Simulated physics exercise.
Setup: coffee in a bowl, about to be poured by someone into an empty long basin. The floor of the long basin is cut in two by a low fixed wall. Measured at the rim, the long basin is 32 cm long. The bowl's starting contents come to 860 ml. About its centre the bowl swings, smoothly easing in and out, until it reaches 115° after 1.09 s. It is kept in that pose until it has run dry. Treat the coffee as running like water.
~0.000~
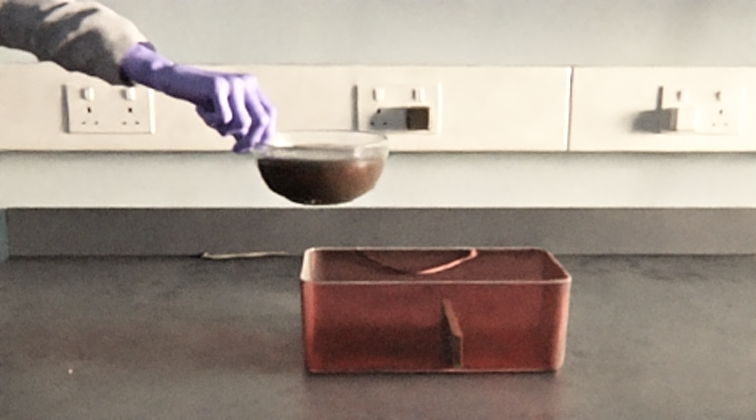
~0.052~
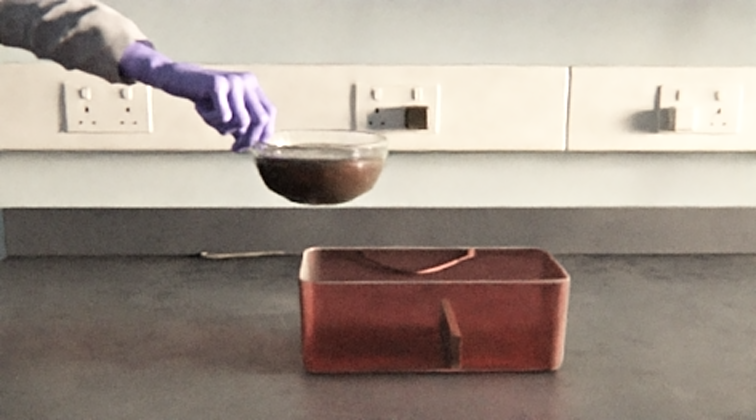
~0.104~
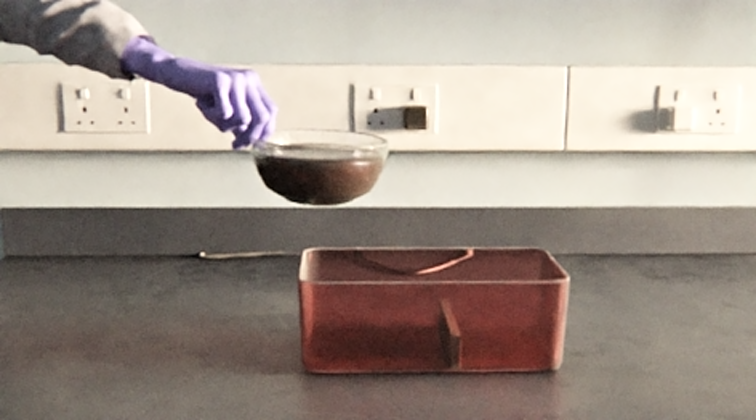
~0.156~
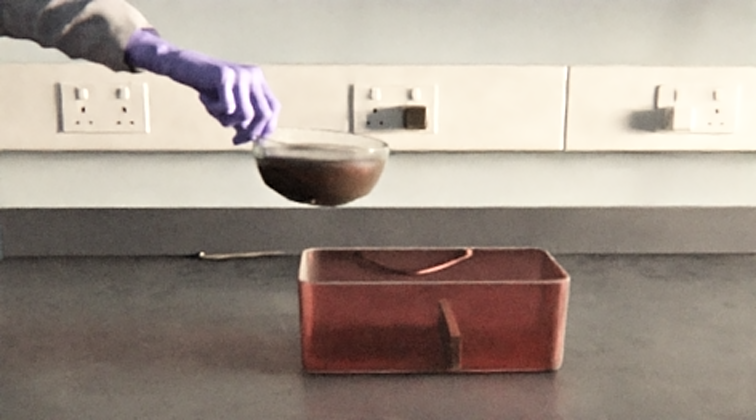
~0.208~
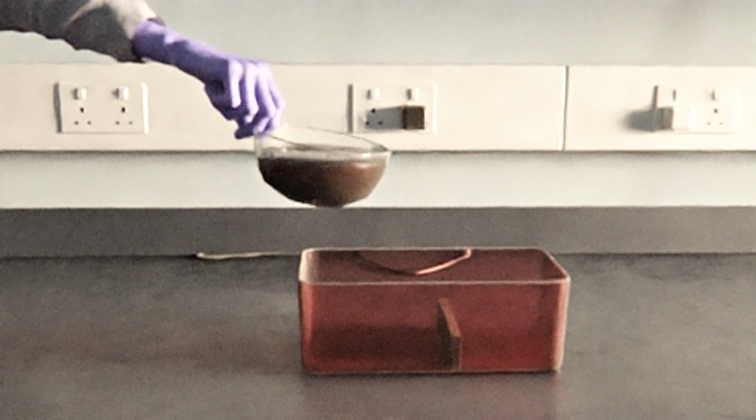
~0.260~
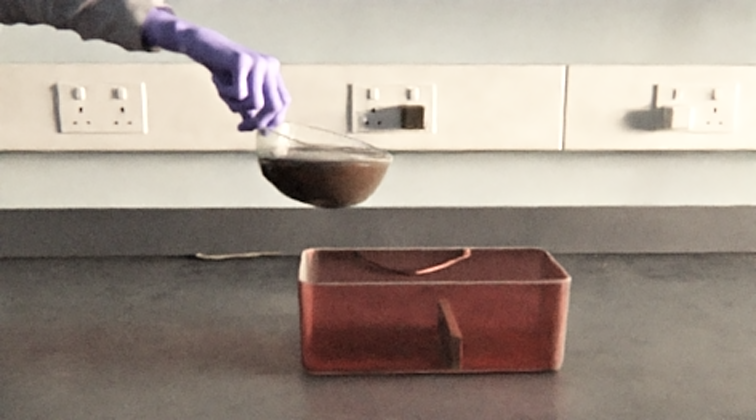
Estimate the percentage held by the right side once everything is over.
I would say 21 per cent.
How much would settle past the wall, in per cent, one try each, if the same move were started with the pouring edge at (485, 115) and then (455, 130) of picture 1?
First 75, then 80 per cent.
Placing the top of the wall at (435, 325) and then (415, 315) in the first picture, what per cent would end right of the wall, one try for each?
Try 1: 50 %; try 2: 70 %.
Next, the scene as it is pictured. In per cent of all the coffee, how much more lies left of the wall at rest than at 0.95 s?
It comes to near 0 per cent.
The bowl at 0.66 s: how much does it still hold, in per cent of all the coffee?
Close to 34 percent of the liquid remains at that time.
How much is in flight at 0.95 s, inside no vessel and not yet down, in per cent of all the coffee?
Some 4 % is up in the air.
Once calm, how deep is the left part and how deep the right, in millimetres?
Left 26 mm, right 10 mm.
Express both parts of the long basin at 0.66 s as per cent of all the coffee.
Near 22 on the left, 10 on the right.
After 0.66 s the tilt is 76° and 33 per cent is still to pour, 23 is left of the wall and 9 right of it.
After 0.95 s the tilt is 111° and 0 per cent is still to pour, 77 is left of the wall and 18 right of it.
After 1.26 s the tilt is 115° and 0 per cent is still to pour, 78 is left of the wall and 21 right of it.
After 1.59 s the tilt is 115° and 0 per cent is still to pour, 77 is left of the wall and 21 right of it.
In the end 77 per cent lies left of the wall, 21 right of it and 1 outside.
